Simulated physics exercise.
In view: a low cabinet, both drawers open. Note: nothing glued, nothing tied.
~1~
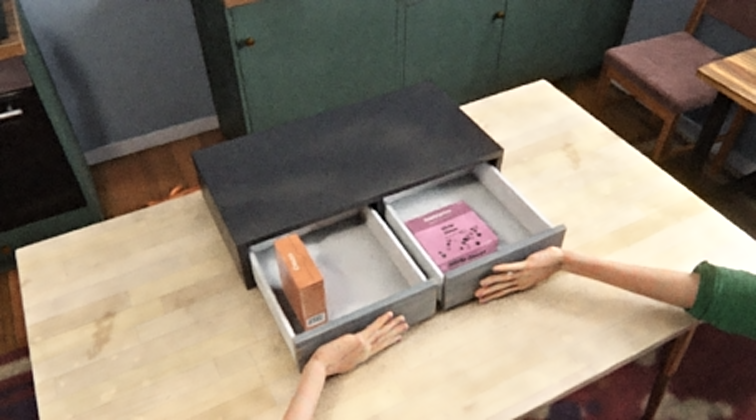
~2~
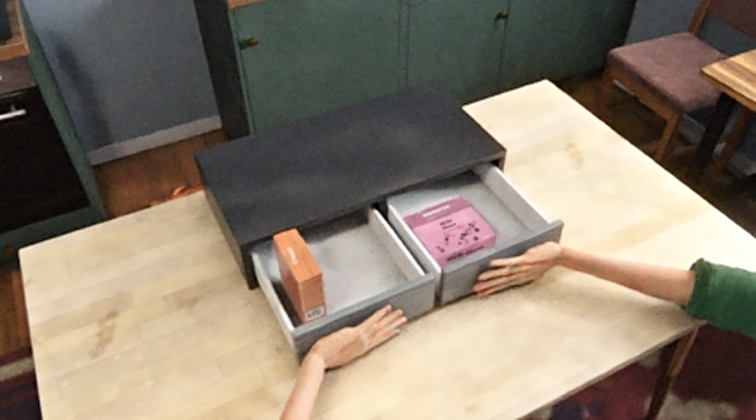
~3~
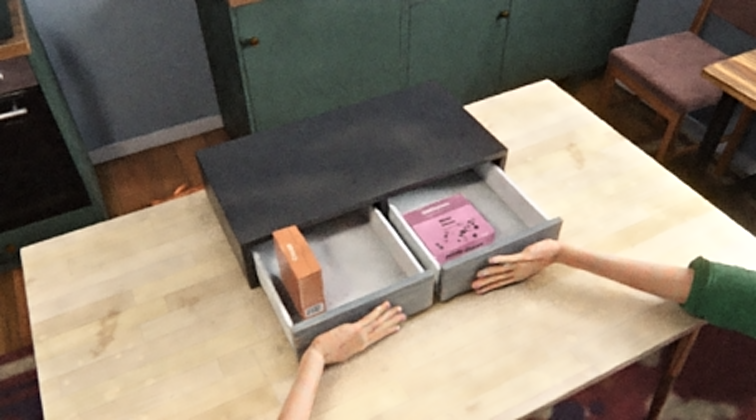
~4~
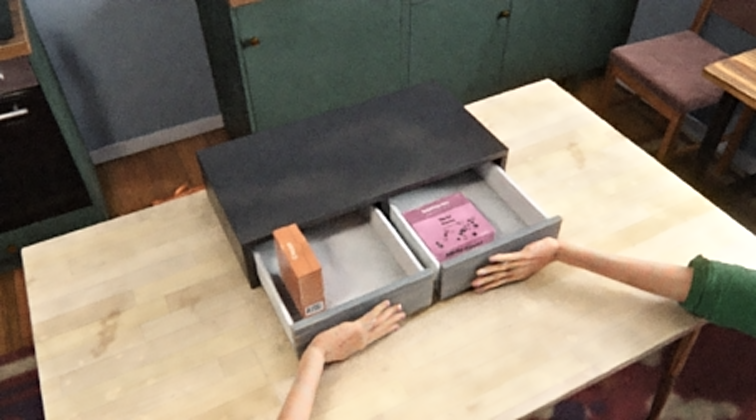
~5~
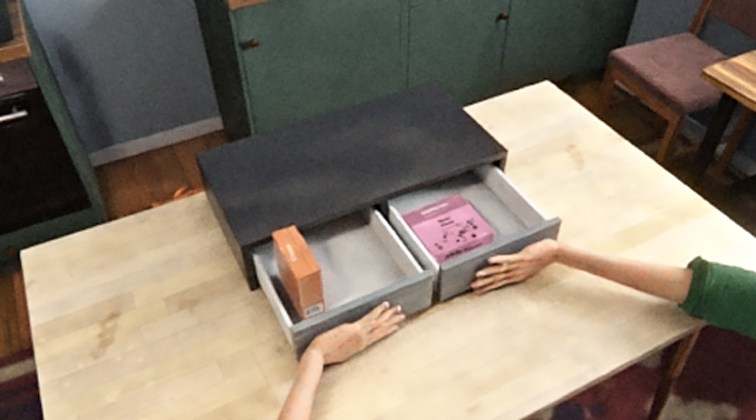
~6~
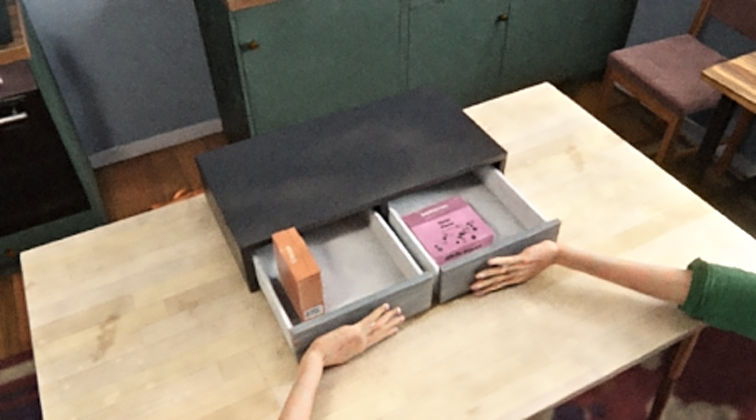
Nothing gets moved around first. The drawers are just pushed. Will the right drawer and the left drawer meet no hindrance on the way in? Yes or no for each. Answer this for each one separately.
Right drawer: Yes; left drawer: No.
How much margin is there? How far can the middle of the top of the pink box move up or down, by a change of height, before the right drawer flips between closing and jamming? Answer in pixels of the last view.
Move it up by around 12 pixels.
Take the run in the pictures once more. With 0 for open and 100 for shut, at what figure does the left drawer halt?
About 35 per cent.
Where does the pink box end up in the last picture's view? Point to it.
(395, 172).
Then, 0.32 s later than the last frame, right drawer starting in; left drawer starting in.
Then, 0.62 s later than the last frame, right drawer about half in; left drawer stopped, still ajar.
When it is over, the right drawer goes all the way in; the left drawer will not close.
